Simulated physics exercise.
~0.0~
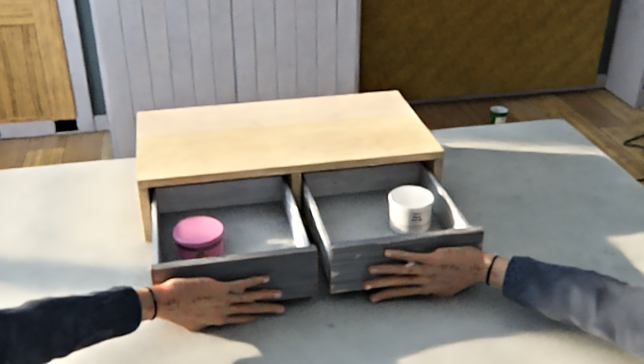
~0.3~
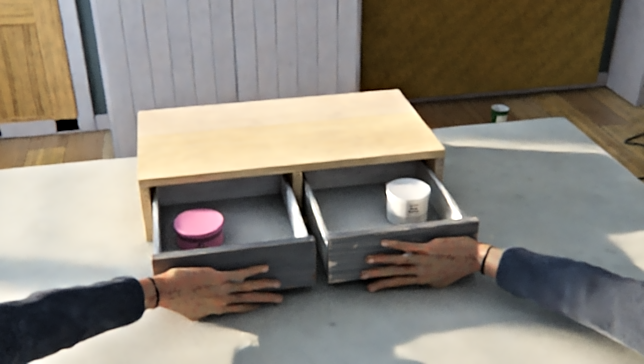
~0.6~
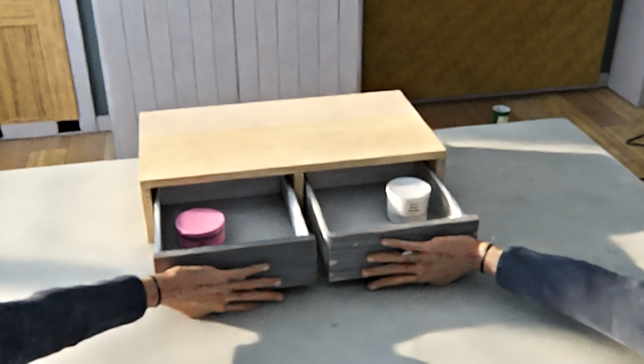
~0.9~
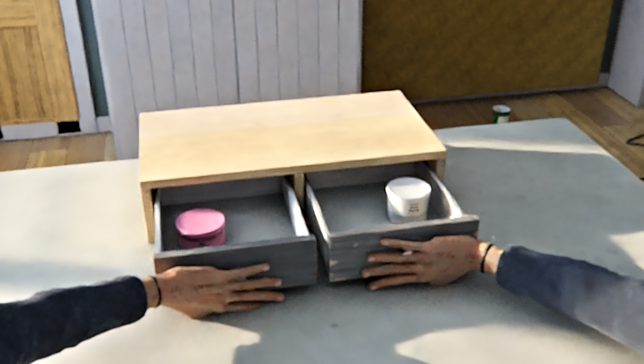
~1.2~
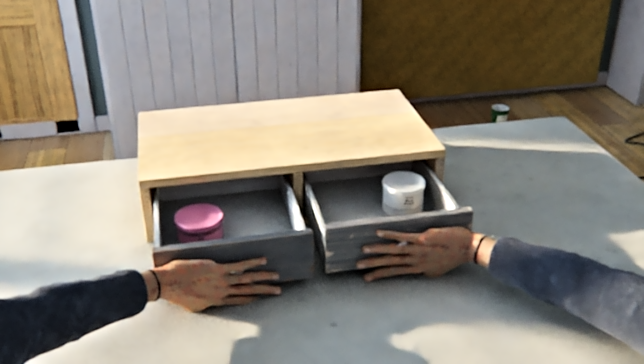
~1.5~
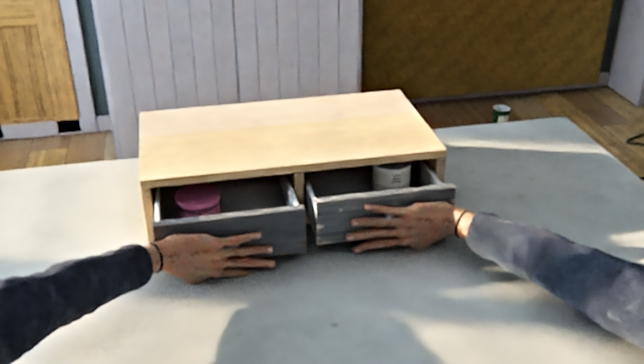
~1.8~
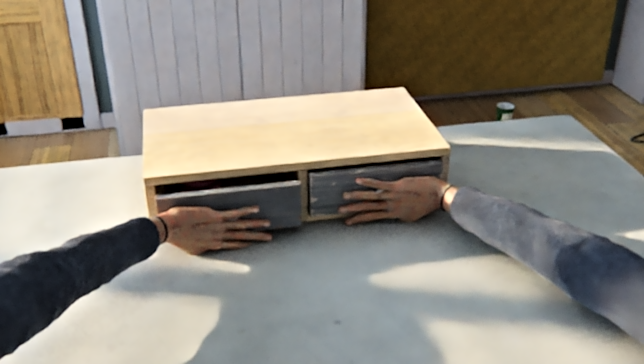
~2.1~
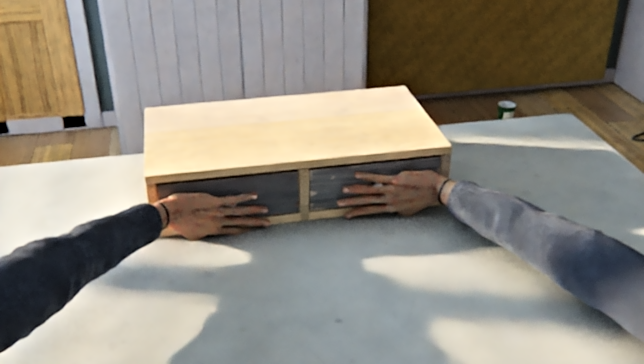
Two hands push both grey drawers, holding a pink pot and white tin, fully shut.
